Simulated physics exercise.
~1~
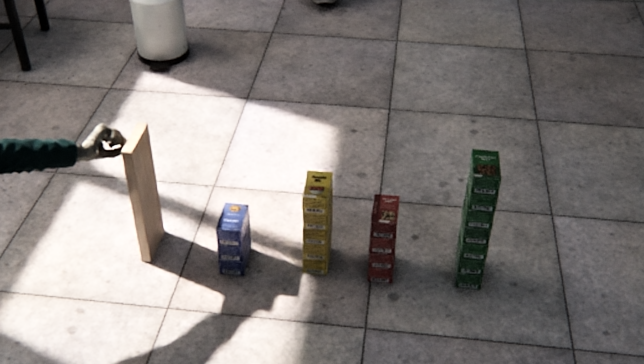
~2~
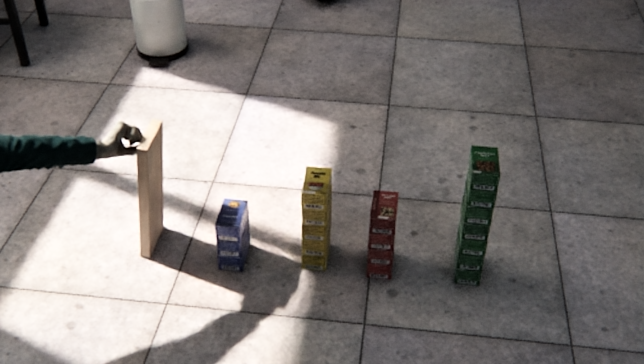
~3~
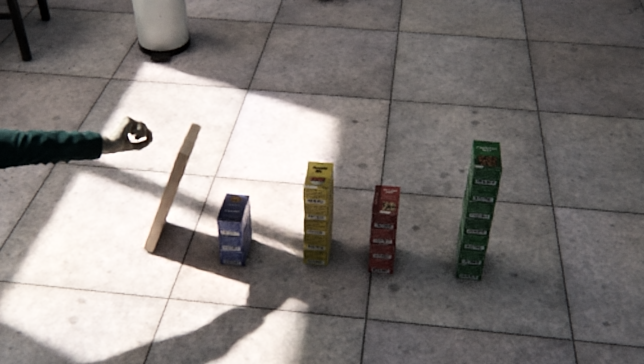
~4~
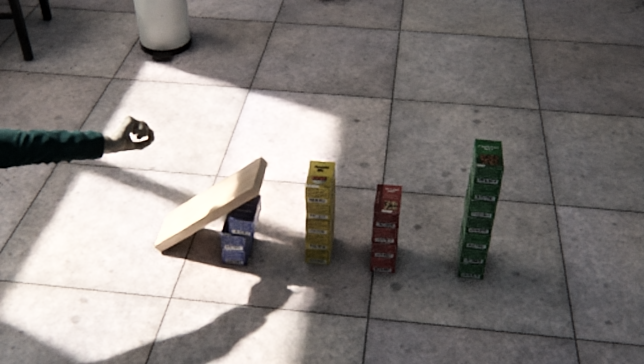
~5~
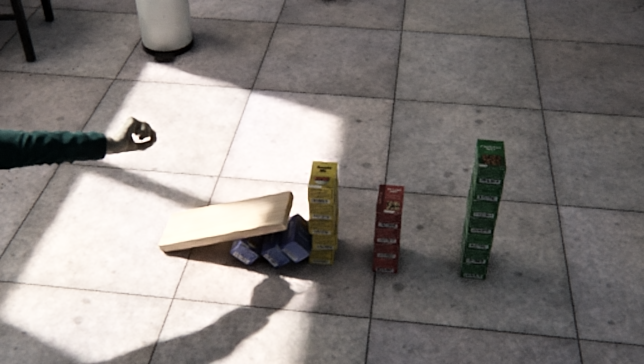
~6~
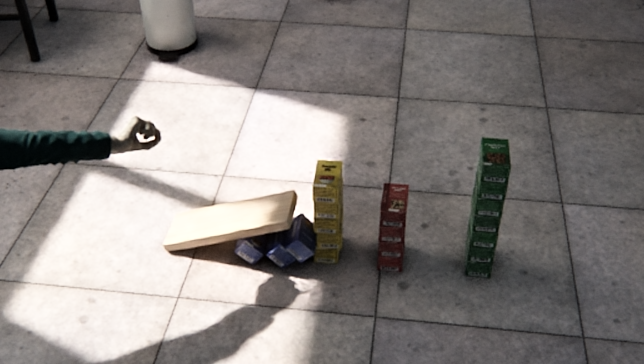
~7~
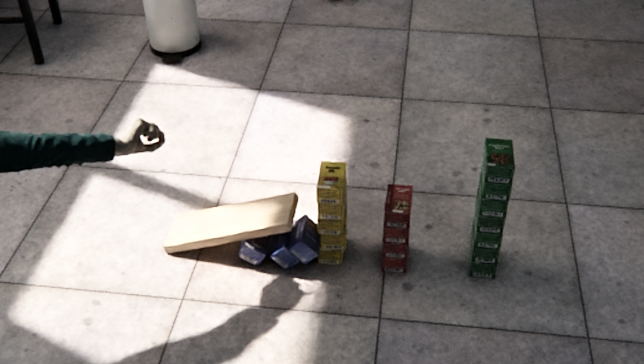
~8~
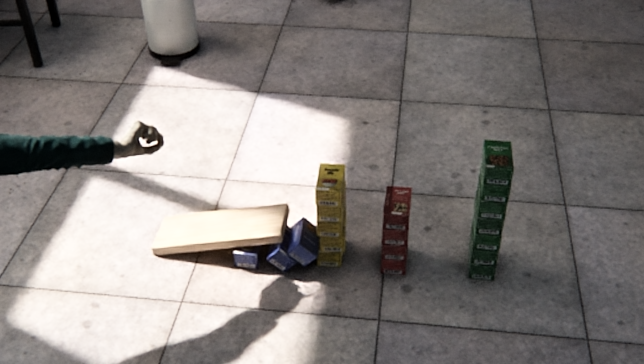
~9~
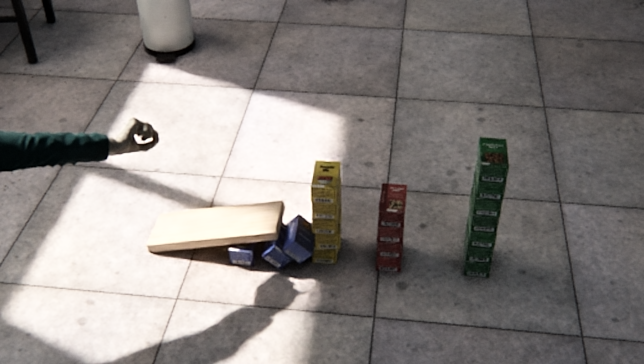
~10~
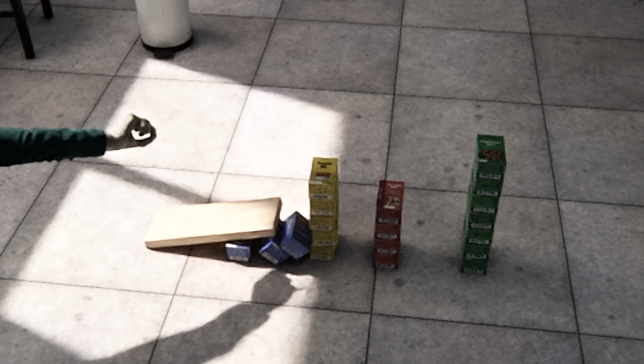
On a sunlit tiled floor, a finger tips an upright board rightward, collapsing the blue packet pile while yellow, red and green stand.
